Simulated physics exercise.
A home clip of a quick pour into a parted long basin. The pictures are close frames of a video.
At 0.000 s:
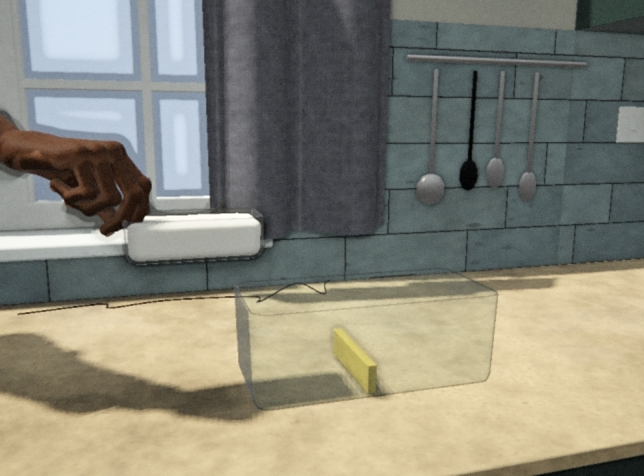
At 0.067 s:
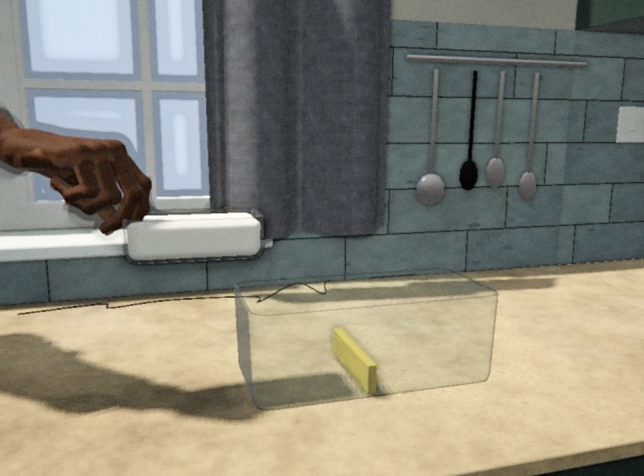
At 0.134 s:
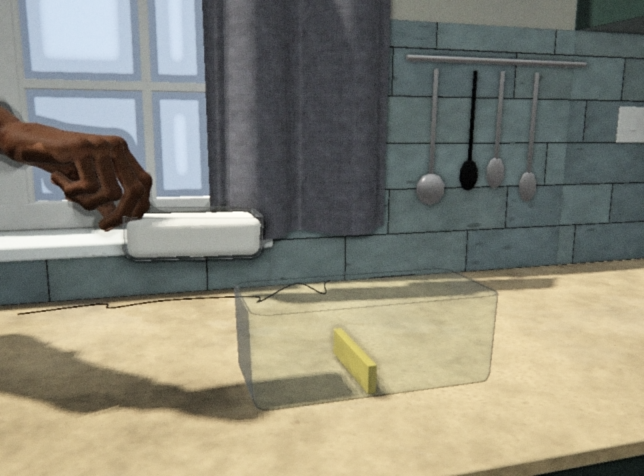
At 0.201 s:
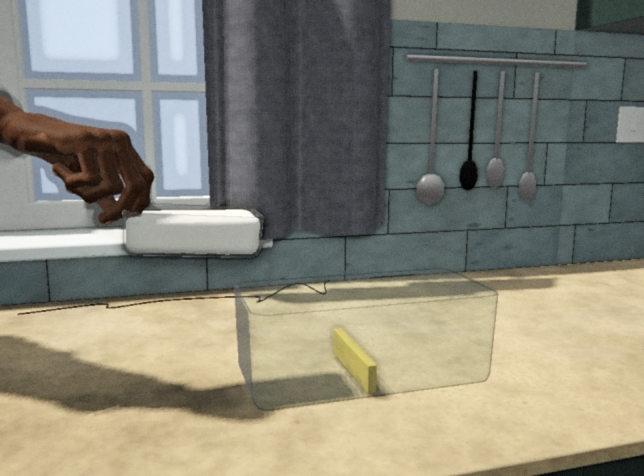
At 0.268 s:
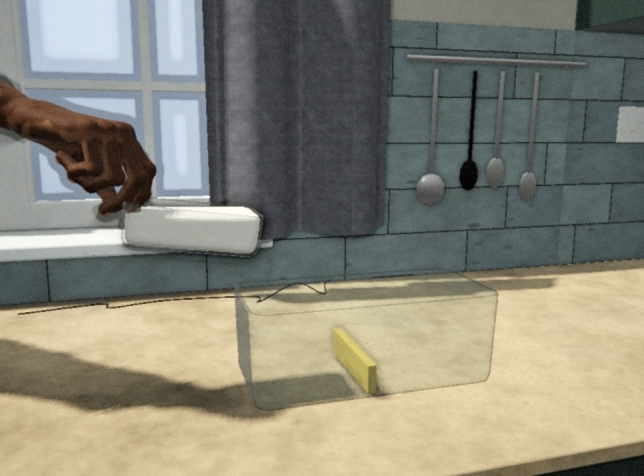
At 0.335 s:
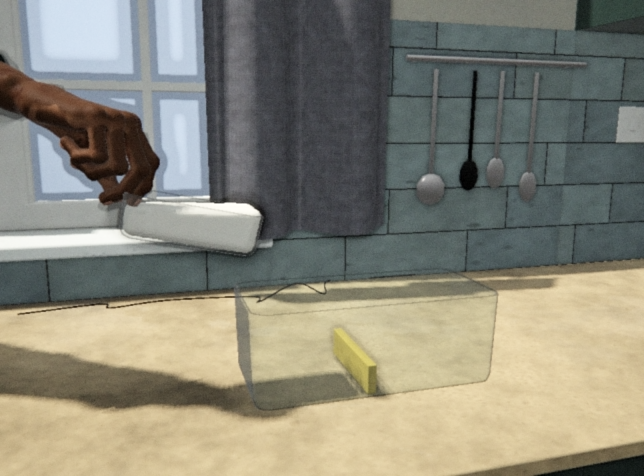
A dark-skinned hand at the left holds a small white container above a pale countertop, seen from a fixed, close view in a kitchen. A clear rectangular basin with an upright yellow divider sits below, before a window, a grey curtain and blue-grey tiles with four hanging utensils. The container stays nearly level, then the hand rises slightly and tilts it gently down to the right.
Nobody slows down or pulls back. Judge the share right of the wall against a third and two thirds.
It comes to less than a third.
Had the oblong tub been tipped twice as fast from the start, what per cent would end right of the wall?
Close to 55 per cent.
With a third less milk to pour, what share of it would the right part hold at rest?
Near 5 %.
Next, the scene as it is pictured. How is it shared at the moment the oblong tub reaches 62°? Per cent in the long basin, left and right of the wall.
Some 40 per cent left and 0 right.
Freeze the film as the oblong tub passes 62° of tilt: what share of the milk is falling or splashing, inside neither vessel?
Near 40 %.
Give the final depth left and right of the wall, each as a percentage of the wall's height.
Near 60 on the left, 0 on the right.
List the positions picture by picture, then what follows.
The first picture shows tilt 0°; pouring edge (257, 214); surface from (128, 224) to (255, 218); the long basin's rim runs from (242, 300) to (473, 282); the wall's top is at (354, 347).
The second picture shows tilt 0°; pouring edge (257, 214); surface from (128, 223) to (255, 218).
The third picture shows tilt 2°; pouring edge (257, 214); surface from (127, 221) to (255, 216).
The fourth picture shows tilt 4°; pouring edge (257, 214); surface from (126, 217) to (254, 215).
The fifth picture shows tilt 8°; pouring edge (257, 214); surface from (126, 213) to (255, 212).
The sixth picture shows tilt 12°; pouring edge (257, 214); surface from (125, 208) to (254, 212); 2 per cent is over the edge.
A moment on, the oblong tub is tipped part way and 20 per cent is still to pour, 41 is left of the wall and 1 right of it.
Next, the oblong tub is tipped on its side and 3 per cent is still to pour, 86 is left of the wall and 6 right of it.
Then the oblong tub is tipped right over and 0 per cent is still to pour, 89 is left of the wall and 11 right of it.
Later the oblong tub is tipped right over and 0 per cent is still to pour, 89 is left of the wall and 11 right of it.
At rest 89 per cent lies left of the wall, 11 right of it and 1 outside.
